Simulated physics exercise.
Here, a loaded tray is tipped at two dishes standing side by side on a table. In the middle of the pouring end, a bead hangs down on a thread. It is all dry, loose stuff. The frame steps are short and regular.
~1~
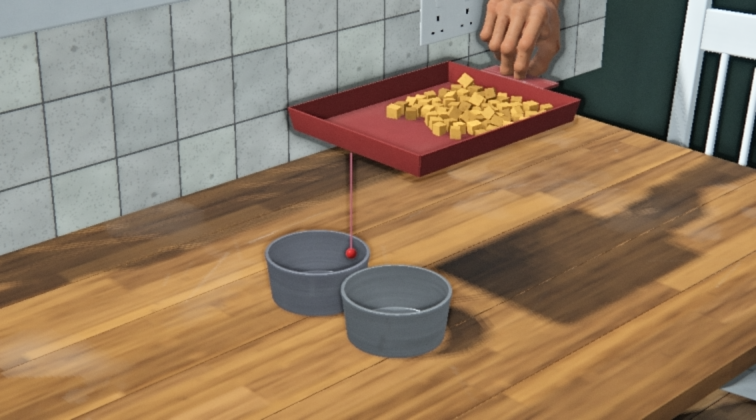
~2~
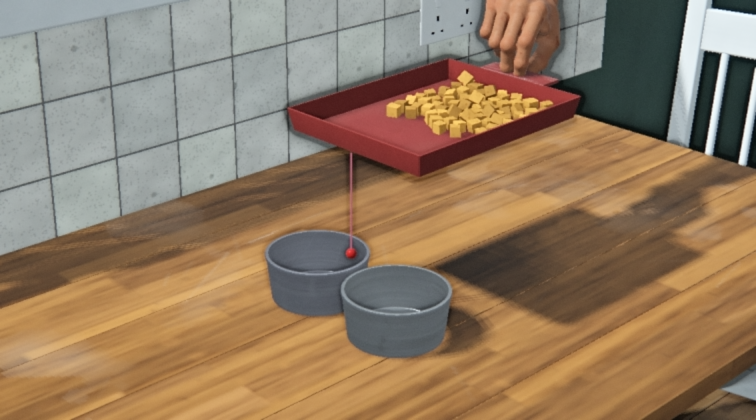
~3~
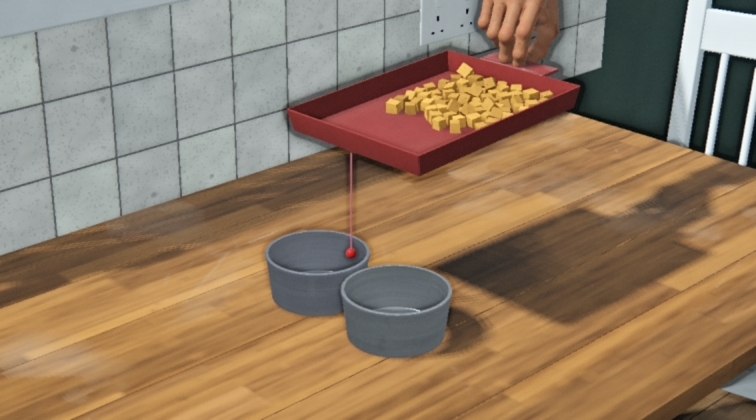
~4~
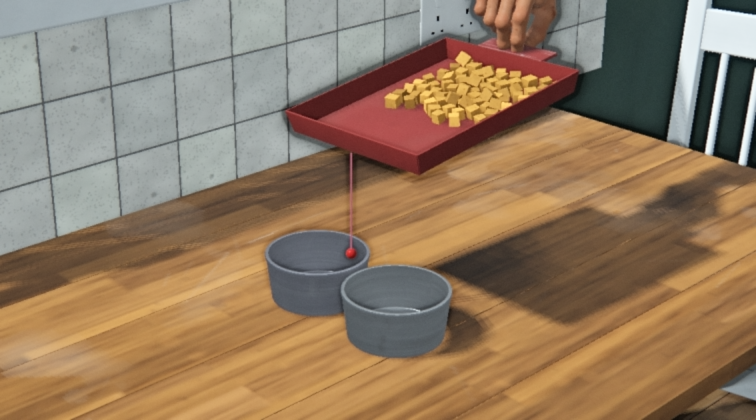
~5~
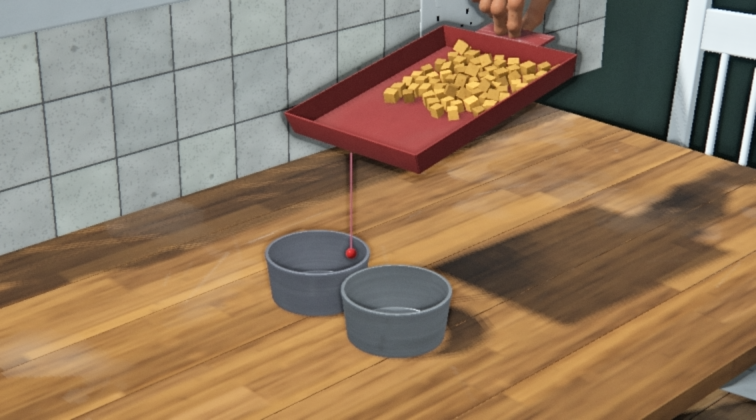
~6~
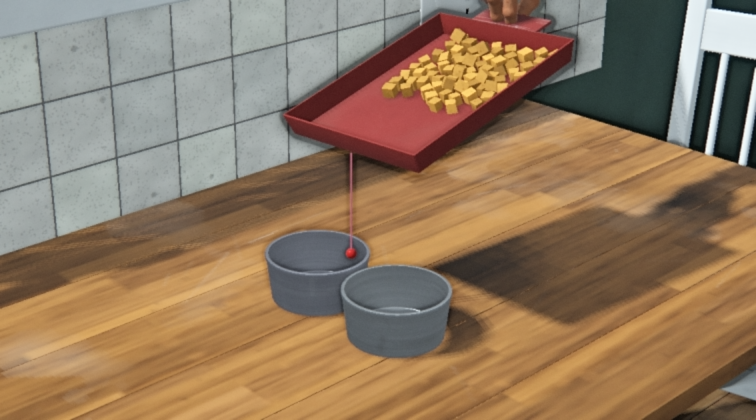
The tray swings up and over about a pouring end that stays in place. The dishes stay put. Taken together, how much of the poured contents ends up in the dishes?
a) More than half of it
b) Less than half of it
(b) Less than half of it.
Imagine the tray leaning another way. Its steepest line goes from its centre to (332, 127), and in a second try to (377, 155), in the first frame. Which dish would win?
At the first place the left dish, at the second the right dish.
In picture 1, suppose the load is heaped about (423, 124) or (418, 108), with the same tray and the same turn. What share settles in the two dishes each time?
Respectively 10 and 10 in a hundred.
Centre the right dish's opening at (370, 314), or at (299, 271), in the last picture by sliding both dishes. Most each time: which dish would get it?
Well, first the left-hand one, then the right-hand one.
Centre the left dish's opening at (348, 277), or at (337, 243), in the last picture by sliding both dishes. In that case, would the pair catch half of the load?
For the two tries in order: Not as much as half, not as much as half.
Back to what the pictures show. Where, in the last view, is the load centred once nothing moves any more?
Once nothing moves, the middle sits near (252, 326).
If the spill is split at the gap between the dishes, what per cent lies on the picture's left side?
It comes out at roughly 100 percent.
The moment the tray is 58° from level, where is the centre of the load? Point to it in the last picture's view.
Around (349, 116).
Soon after the last picture, tray tipped steeply; nearly all on the tray; a small part in the air.
A little later, tray tipped right over; nearly all on the tray; a stray few in the left dish; a small part outside both; a stray few in the air.
Later still, tray tipped past a quarter turn; a small part in the left dish; most outside both.
At rest, tray tipped past a quarter turn; none in the right dish; a small part in the left dish; most outside both.
